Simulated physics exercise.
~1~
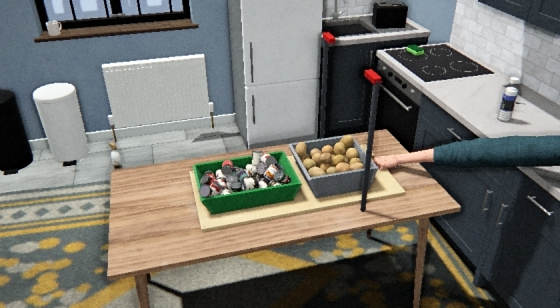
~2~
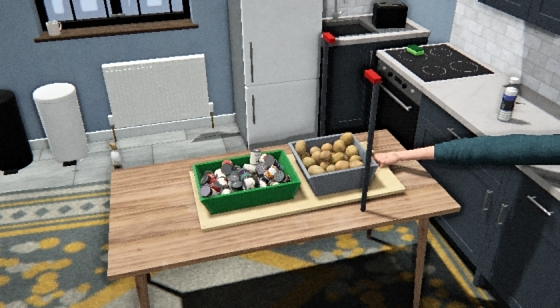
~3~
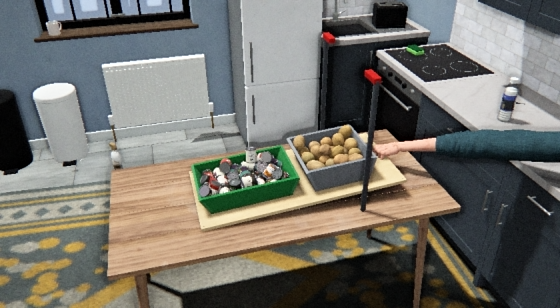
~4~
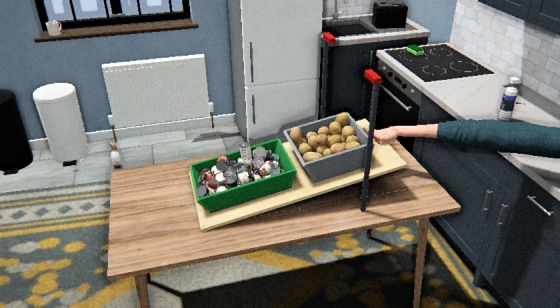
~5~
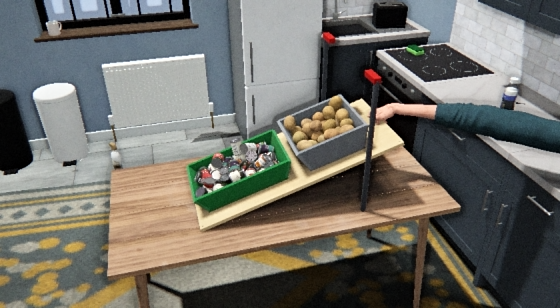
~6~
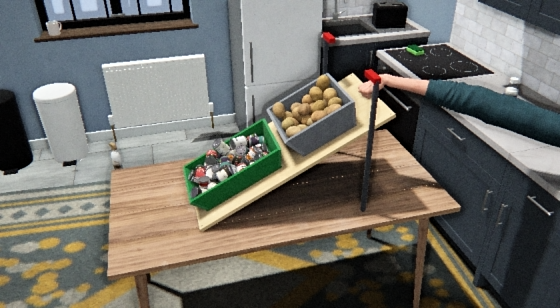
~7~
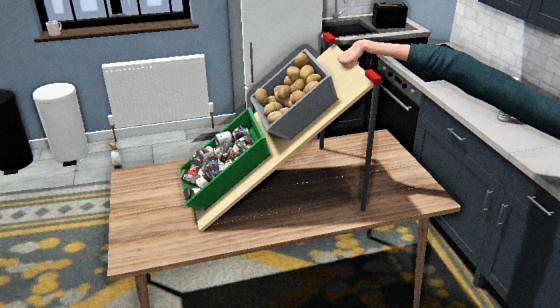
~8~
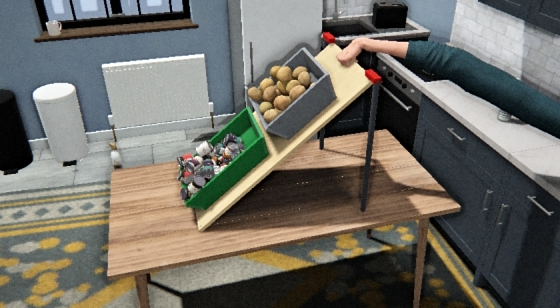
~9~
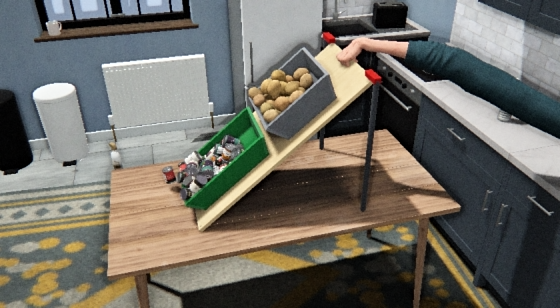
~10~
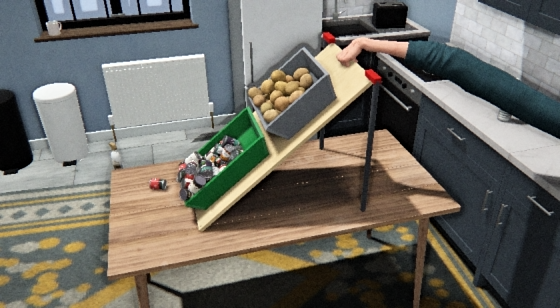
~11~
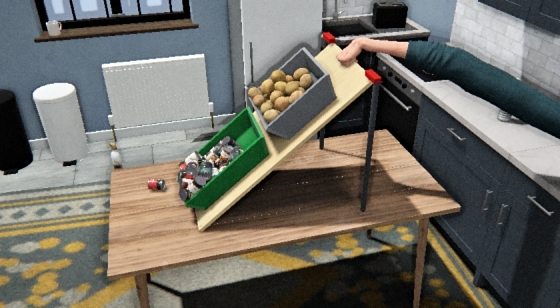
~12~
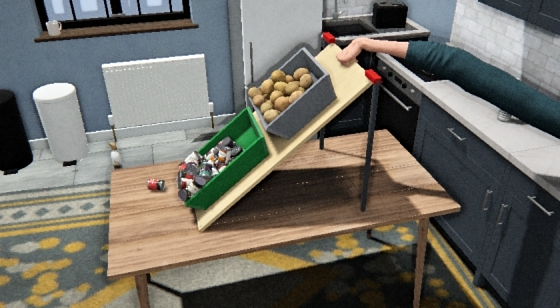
The clip opens on a wooden table in a kitchen, where a pale board holds a green tote of small tins on the left and a grey tote of potatoes on the right. A hand reaching in from the right lifts the board's right end, slowly at first and then faster, while its left edge stays down. Both totes tilt steeply with it, and the tins slide toward the lower end. The board stops at a steep slant, still held by the hand. One tin tumbles out onto the table and comes to rest left of the green tote, while the potatoes stay in theirs.
